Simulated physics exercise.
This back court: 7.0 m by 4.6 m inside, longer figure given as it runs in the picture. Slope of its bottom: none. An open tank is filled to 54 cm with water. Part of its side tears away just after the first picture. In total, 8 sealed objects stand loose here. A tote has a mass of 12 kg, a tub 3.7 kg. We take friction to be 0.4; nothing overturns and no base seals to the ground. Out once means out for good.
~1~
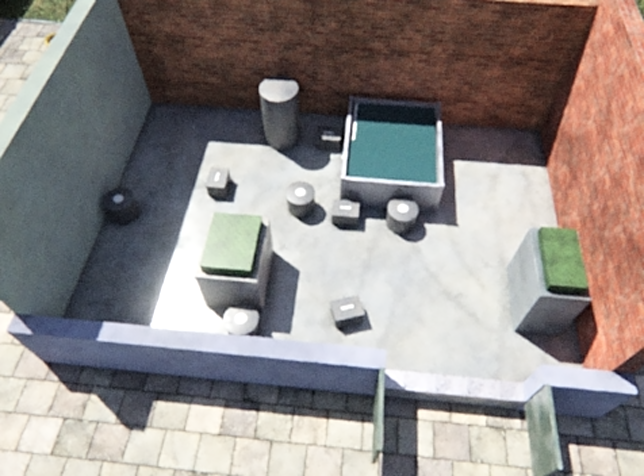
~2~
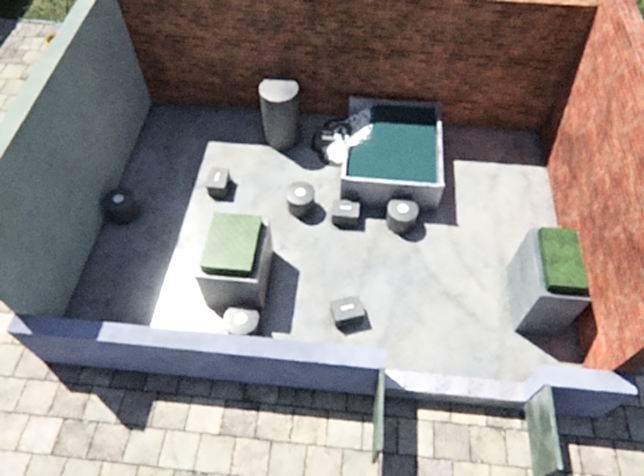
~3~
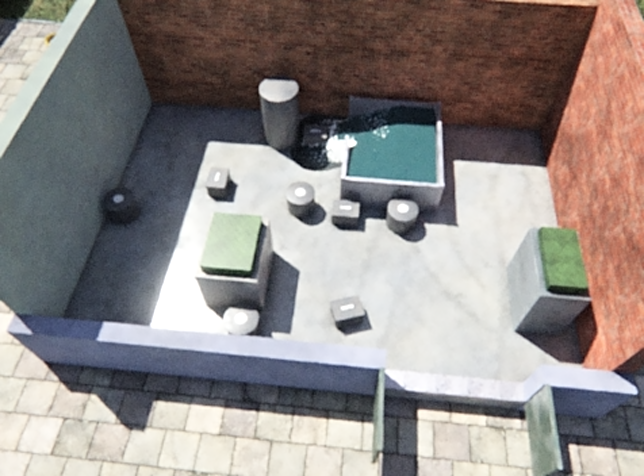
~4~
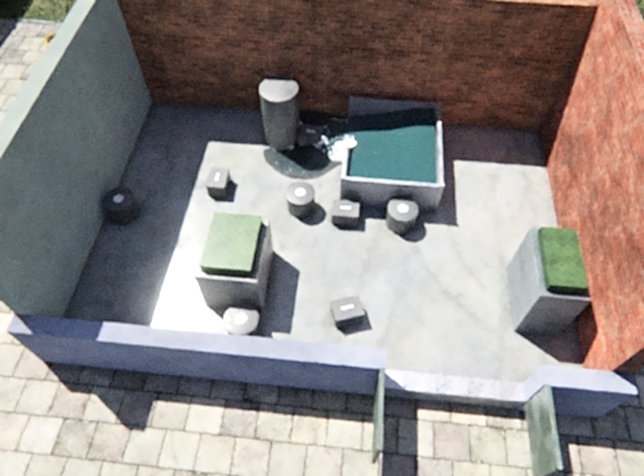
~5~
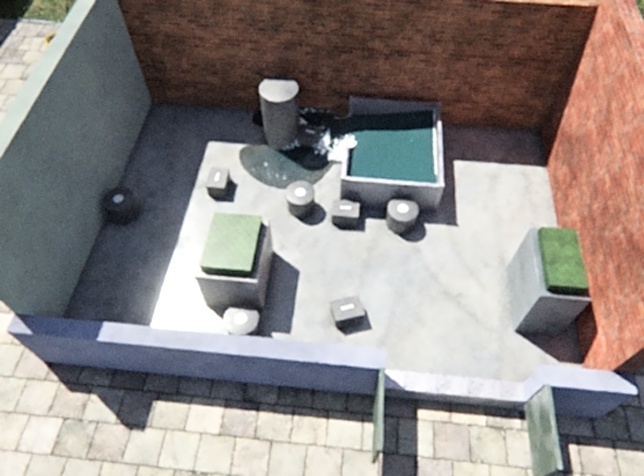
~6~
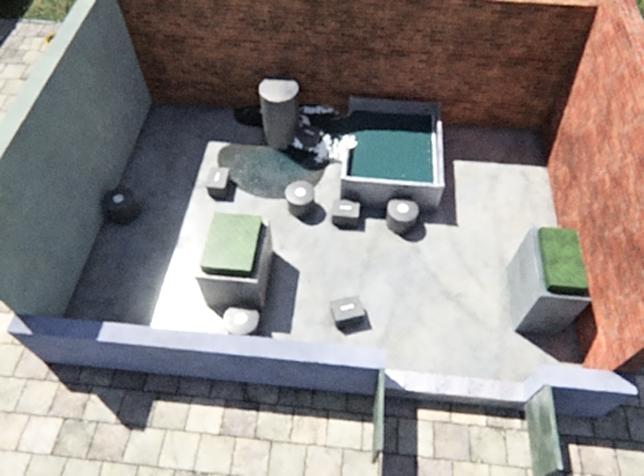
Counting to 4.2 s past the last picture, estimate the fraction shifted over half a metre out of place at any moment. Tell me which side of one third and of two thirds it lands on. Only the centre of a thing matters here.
A person watching would say a good number, a third to two thirds.
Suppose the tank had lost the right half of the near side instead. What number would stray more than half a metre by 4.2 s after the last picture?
The count would be 3.
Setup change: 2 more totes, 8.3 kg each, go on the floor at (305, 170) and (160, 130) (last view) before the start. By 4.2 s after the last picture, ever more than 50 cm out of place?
First exceeds it, then exceeds it.
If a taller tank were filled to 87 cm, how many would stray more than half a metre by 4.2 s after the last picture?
Then the count would be 6.
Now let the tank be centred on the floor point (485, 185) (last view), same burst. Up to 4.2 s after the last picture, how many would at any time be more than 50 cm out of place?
Then 4 of them would.
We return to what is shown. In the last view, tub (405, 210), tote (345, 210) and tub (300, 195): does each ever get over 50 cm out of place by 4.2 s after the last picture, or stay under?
Well, in turn that's not reaching it, not reaching it, topping it.
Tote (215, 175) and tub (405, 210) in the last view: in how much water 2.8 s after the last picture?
Depths: Near 3 cm, then near 0 cm.
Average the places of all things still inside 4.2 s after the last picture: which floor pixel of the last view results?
I'd say about (281, 268) in the last view.
Then, 0.4 s after the last picture 1 of 8 are over 50 cm from their spots; 0 afloat.
Then, 1.5 s after the last picture 2 of 8 are over 50 cm from their spots; 0 afloat.
Then, 2.8 s after the last picture 3 of 8 are over 50 cm from their spots; 1 afloat.
Then, 4.2 s after the last picture 3 of 8 are over 50 cm from their spots, and 3 have been at some point; 3 afloat.
